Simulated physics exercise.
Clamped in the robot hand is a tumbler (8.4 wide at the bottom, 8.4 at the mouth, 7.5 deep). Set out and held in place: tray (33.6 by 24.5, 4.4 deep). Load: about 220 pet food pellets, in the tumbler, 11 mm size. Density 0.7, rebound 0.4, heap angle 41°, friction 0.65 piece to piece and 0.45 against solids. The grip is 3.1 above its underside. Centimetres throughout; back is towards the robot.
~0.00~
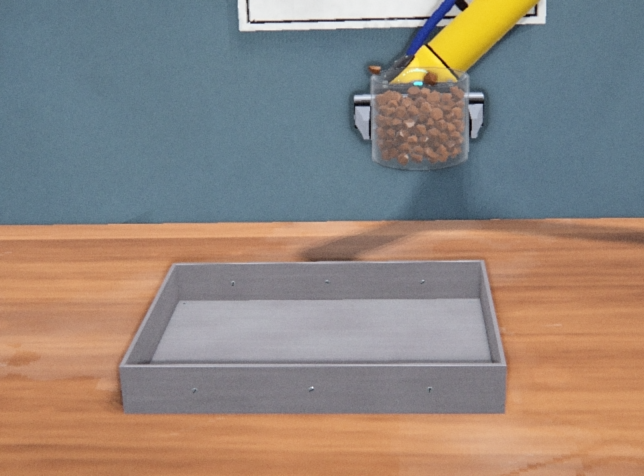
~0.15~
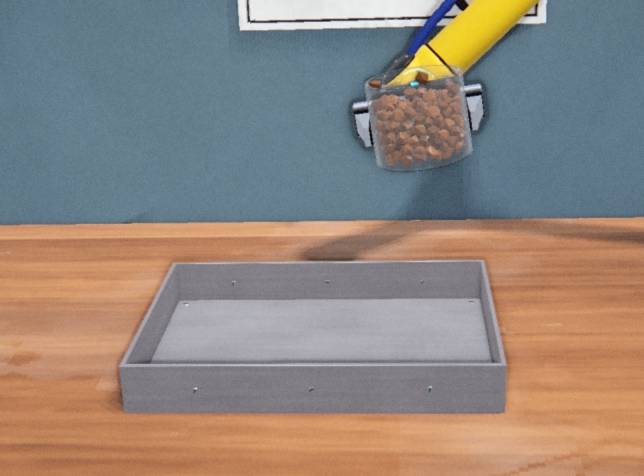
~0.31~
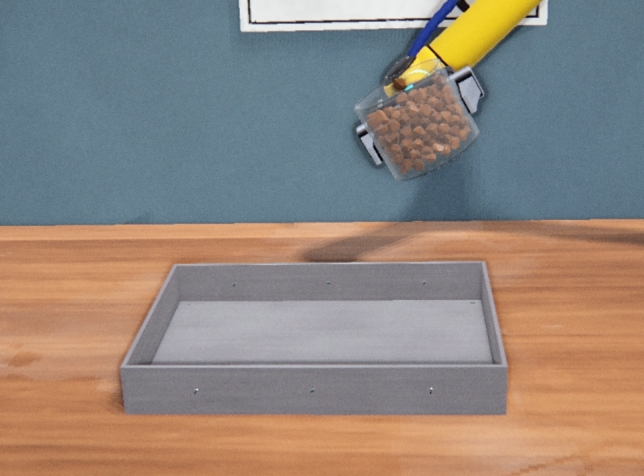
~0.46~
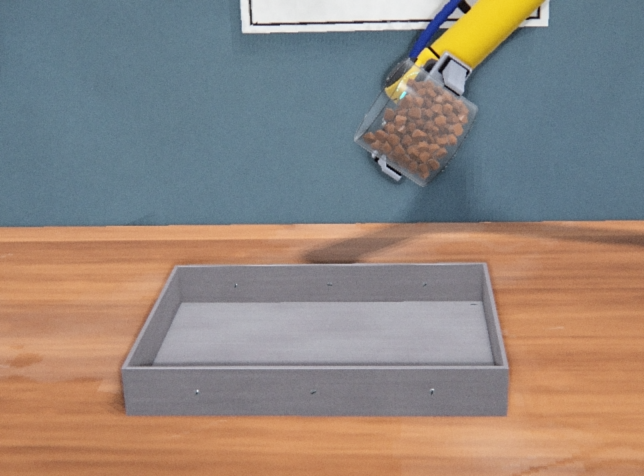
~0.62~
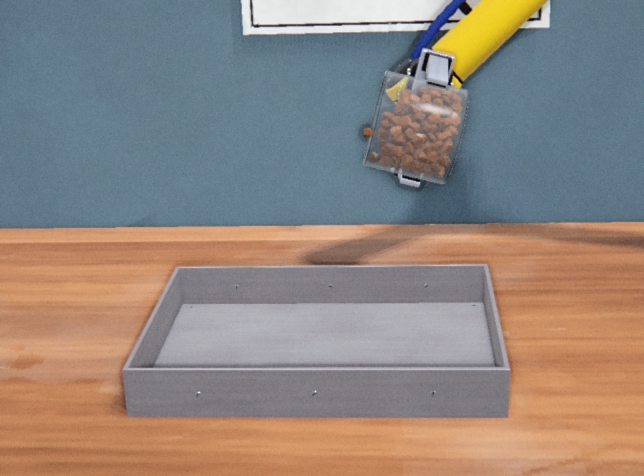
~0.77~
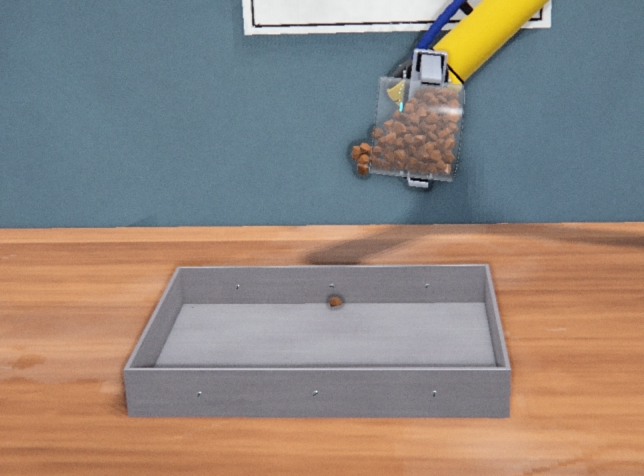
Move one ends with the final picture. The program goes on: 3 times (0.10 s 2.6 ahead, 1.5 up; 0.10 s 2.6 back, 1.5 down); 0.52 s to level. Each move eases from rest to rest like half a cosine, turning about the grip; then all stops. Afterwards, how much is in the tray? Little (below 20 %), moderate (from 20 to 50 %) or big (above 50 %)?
Share in the tray: Big (above 50 %).
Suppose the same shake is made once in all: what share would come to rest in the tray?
In that case some 55 per cent.
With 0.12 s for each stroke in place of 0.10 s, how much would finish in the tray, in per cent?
It would be near 70 per cent.
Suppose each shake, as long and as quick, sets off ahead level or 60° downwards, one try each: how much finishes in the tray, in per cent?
Some 75 and 15 per cent.
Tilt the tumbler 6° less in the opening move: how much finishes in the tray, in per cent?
Some 75 per cent.
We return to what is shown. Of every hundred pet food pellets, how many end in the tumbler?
Roughly 15 per cent.
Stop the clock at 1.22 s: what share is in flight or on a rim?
Some 24 per cent.
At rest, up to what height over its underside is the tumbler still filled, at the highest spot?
Roughly 4.0 cm.
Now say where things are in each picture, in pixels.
The first picture shows tumbler middle at (420, 119), level; upper third of the load around (421, 108), from x 375 to 460, top at y 70; 224 in the tumbler.
The second picture shows tumbler middle at (419, 119), tilted 8° forward; upper third of the load around (422, 108), from x 375 to 460, top at y 80.
The third picture shows tumbler middle at (418, 121), tilted 29° forward; upper third of the load around (427, 108), from x 375 to 465, top at y 80.
The fourth picture shows tumbler middle at (417, 125), tilted 54° forward; upper third of the load around (428, 106), from x 370 to 465, top at y 85.
The fifth picture shows tumbler middle at (417, 128), tilted 75° forward; upper third of the load around (427, 109), from x 370 to 455, top at y 90.
The sixth picture shows tumbler middle at (418, 129), tilted 83° forward; upper third of the load around (430, 113), from x 335 to 455, top at y 90; 223 in the tumbler, 1 in the tray.
After 1.22 s, tilted 83° forward, highest piece 23 above the table; 106 in the tray, 65 in the tumbler, 53 in flight or on a rim.
After 1.67 s, tilted 33° forward, highest piece 25 above the table; 185 in the tray, 39 in the tumbler.
After 2.09 s, level, highest piece 24 above the table; 185 in the tray, 39 in the tumbler.
After 3.14 s, level, highest piece 24 above the table; 185 in the tray, 39 in the tumbler.
At rest, 185 in the tray, 39 in the tumbler. That is 83 % in the tray.
